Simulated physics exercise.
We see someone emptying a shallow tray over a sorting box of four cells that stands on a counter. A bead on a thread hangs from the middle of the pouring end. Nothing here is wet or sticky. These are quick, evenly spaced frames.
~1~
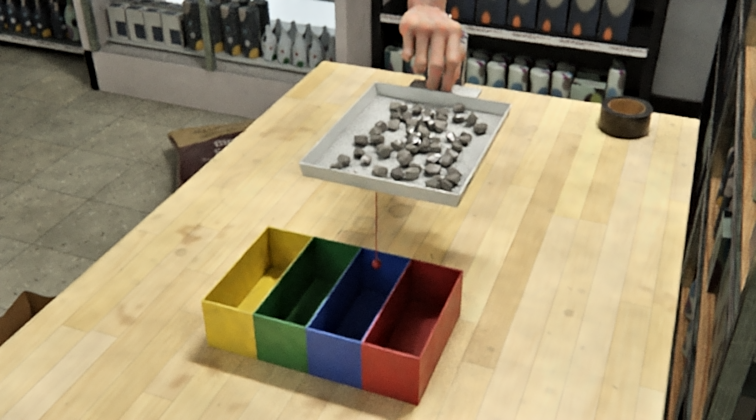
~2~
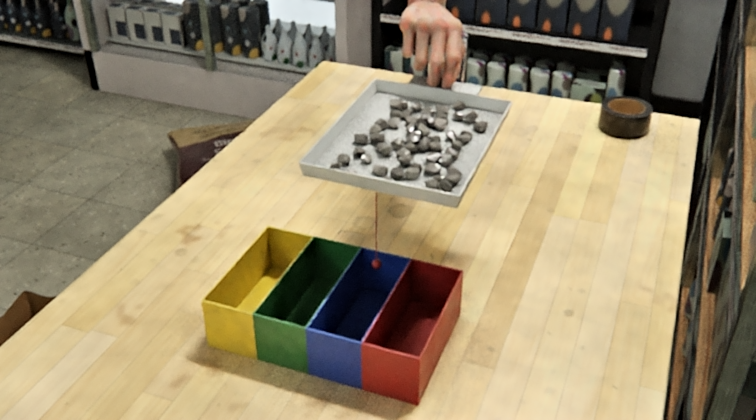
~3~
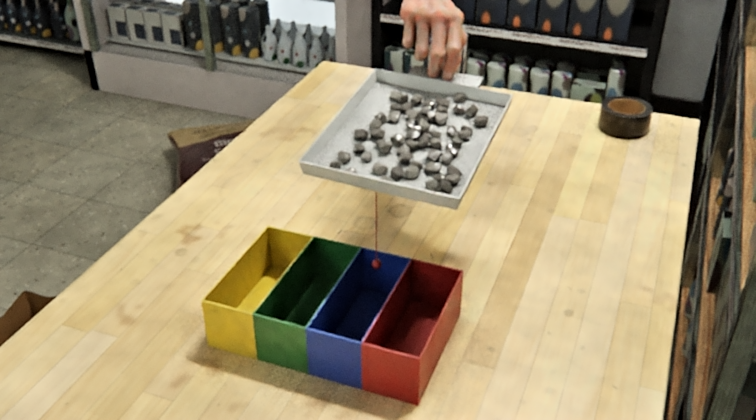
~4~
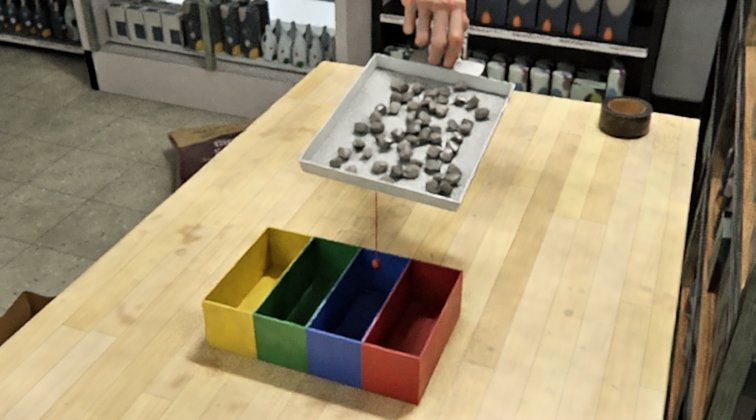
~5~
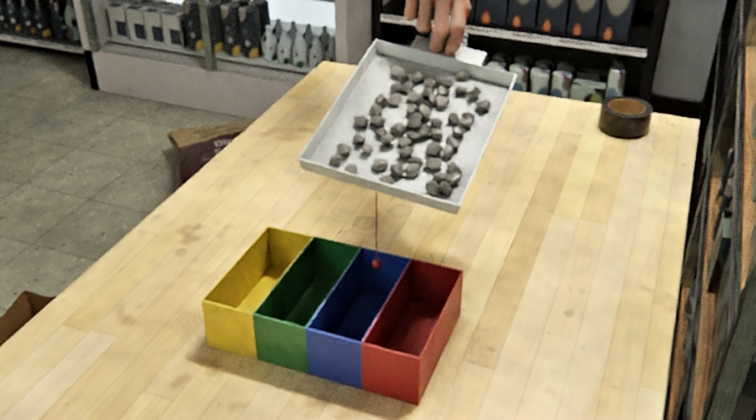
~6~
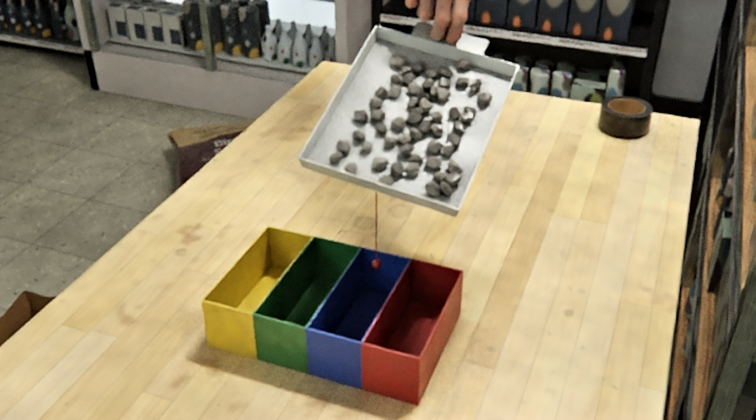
A hand raises the back of a gray tray of gravel above four colored cells.
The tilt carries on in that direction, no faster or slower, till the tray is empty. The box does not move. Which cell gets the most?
Most goes to the red cell.
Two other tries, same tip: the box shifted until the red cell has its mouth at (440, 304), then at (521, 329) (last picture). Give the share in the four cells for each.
First some 90, then 100 per cent.
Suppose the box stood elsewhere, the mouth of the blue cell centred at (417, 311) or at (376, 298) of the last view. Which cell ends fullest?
At the first place the blue cell, at the second the red one.
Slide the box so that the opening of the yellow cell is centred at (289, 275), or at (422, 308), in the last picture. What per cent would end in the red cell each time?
About 60 and 0 per cent.
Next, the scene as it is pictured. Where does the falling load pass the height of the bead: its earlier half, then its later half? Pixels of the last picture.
Early half (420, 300), late half (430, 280).
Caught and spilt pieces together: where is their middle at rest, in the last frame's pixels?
Close to (418, 351).
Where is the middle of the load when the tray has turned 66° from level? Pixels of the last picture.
Around (427, 176).
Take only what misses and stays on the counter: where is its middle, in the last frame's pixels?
Close to (466, 378).
Shortly afterwards, tray tipped steeply; all but a few on the tray; only a few falling or outside the box.
Next, tray tipped past a quarter turn; near a quarter on the tray; near half in the red cell; only a few in the blue cell; near a quarter falling or outside the box.
Some moments later, tray tipped past a quarter turn; near two thirds in the red cell; a little in the blue cell; near a quarter falling or outside the box.
In the end, tray tipped past a quarter turn; near two thirds in the red cell; a little in the blue cell; none at all in the green cell; none at all in the yellow cell; near a quarter outside the box.
